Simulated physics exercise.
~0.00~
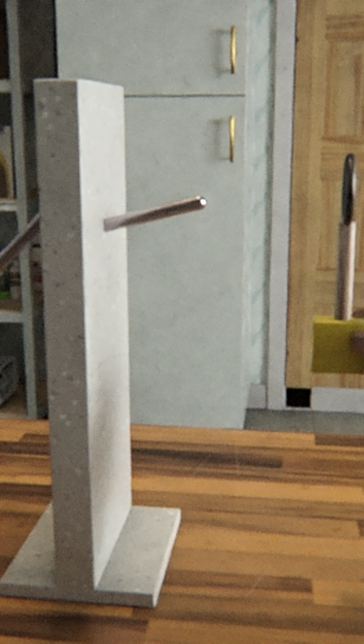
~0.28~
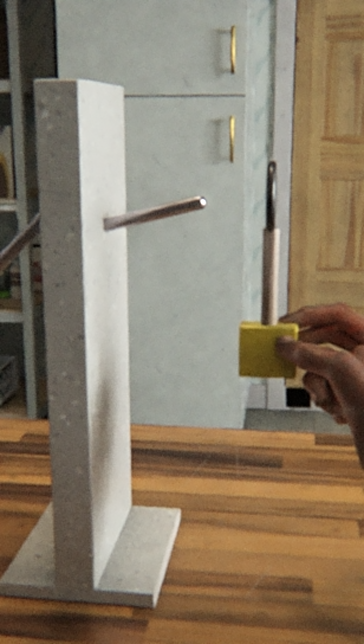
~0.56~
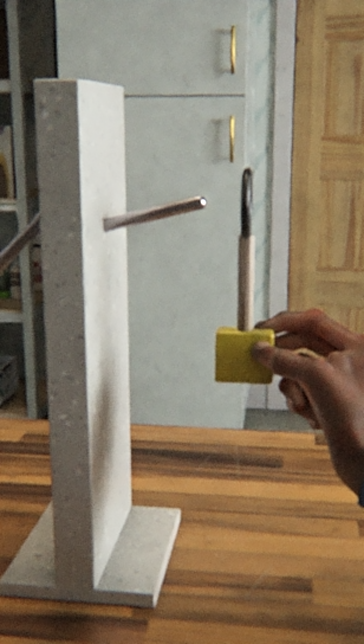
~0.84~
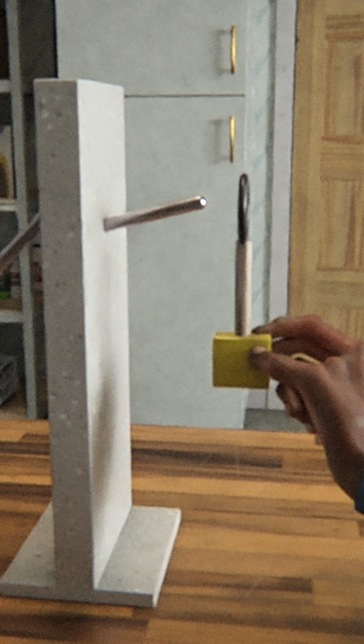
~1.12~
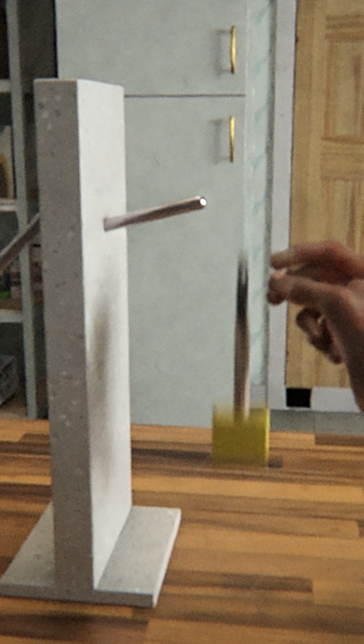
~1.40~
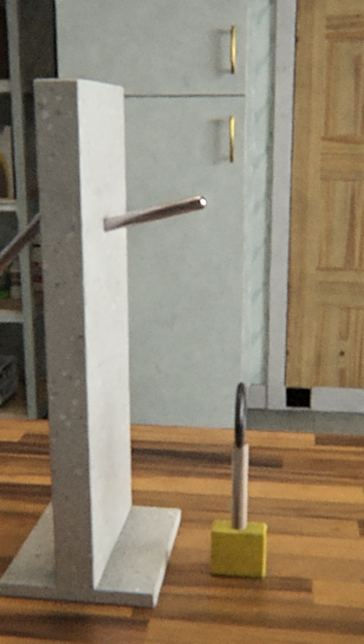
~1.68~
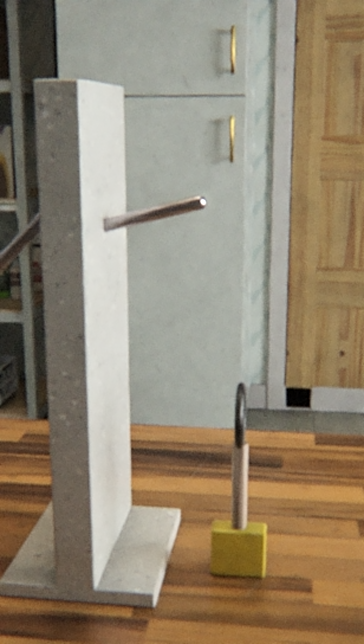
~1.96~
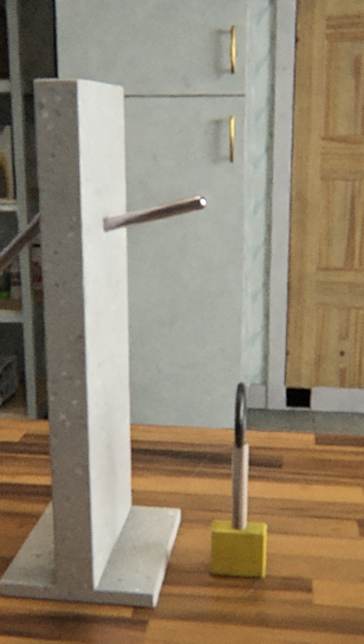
On a wooden table, a hand releases a yellow brush beside a peg, and it drops upright.
